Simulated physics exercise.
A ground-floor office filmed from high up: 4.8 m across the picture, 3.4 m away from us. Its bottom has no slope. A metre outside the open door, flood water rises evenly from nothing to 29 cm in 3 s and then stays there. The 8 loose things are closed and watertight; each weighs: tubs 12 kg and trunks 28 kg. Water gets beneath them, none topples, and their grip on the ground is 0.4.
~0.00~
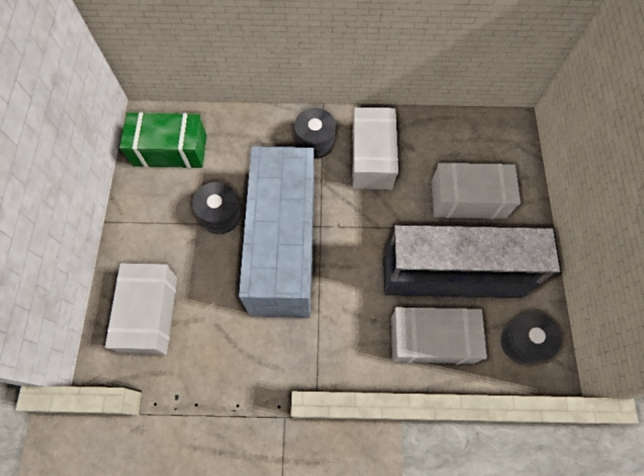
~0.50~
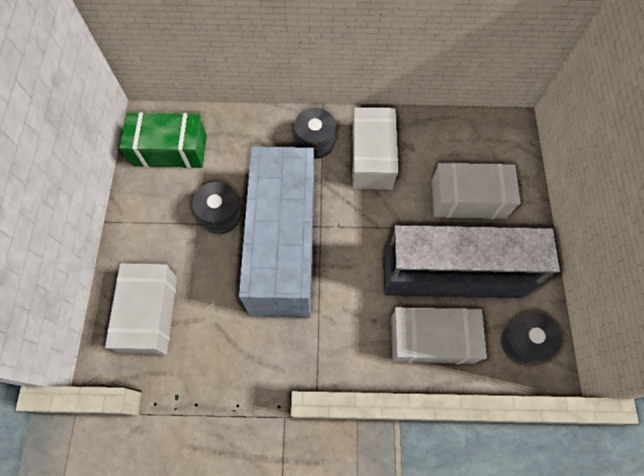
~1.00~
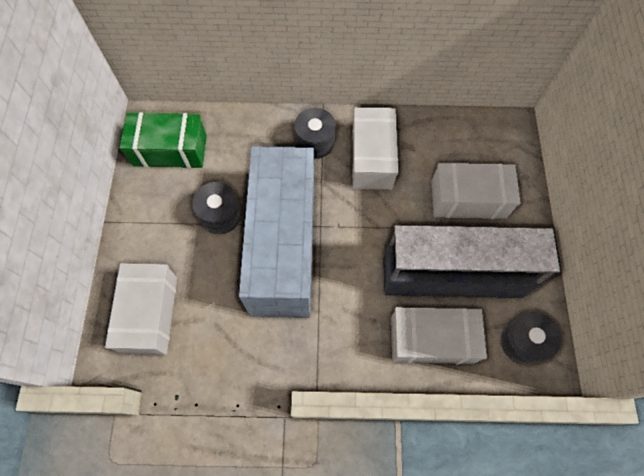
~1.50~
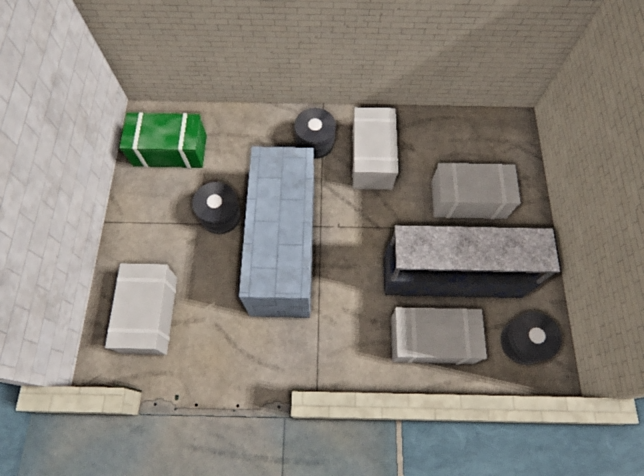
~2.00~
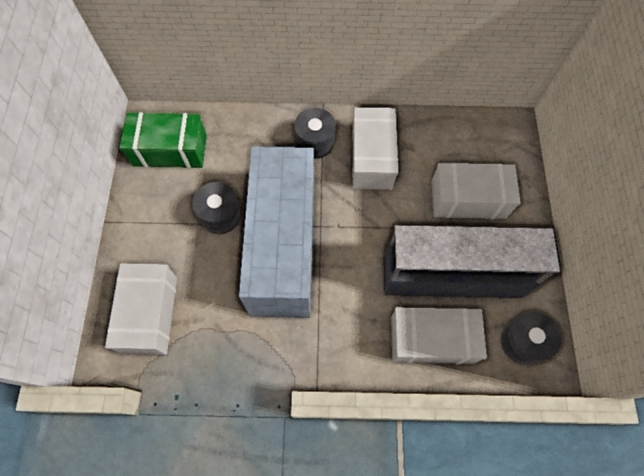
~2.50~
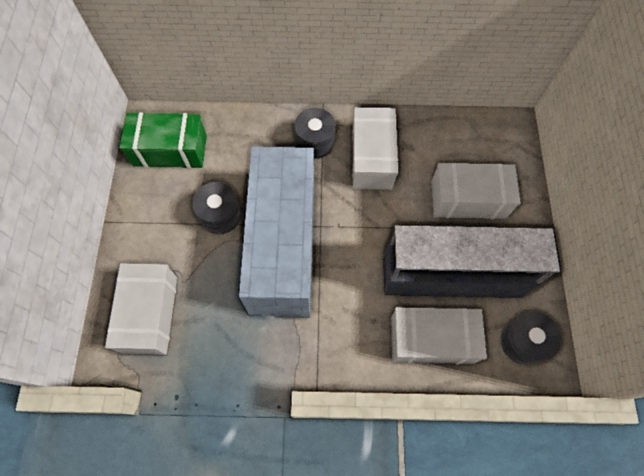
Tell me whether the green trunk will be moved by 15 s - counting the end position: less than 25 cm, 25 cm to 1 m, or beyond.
Green trunk travels far.
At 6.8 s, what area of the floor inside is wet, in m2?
Some 14 m2.
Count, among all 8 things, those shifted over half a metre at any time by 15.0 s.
8 of them.
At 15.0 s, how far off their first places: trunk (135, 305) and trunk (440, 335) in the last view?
In that order: 200 cm, 120 cm.
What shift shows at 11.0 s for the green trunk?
Roughly 350 cm by then.
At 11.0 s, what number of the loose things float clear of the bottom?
I count 8.
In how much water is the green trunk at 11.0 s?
About 21 cm.
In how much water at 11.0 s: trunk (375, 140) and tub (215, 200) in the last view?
Roughly 19 and 13 cm.
After 3.5 s the green trunk is near (160, 130), 0.0 m from its start, aground; 0 afloat.
After 6.8 s the green trunk is near (194, 114), 0.4 m from its start, afloat; 4 afloat.
After 11.0 s the green trunk is near (510, 143), 3.7 m from its start, afloat; 8 afloat.
After 15.0 s the green trunk is near (398, 189), 2.6 m from its start, afloat; 8 afloat.
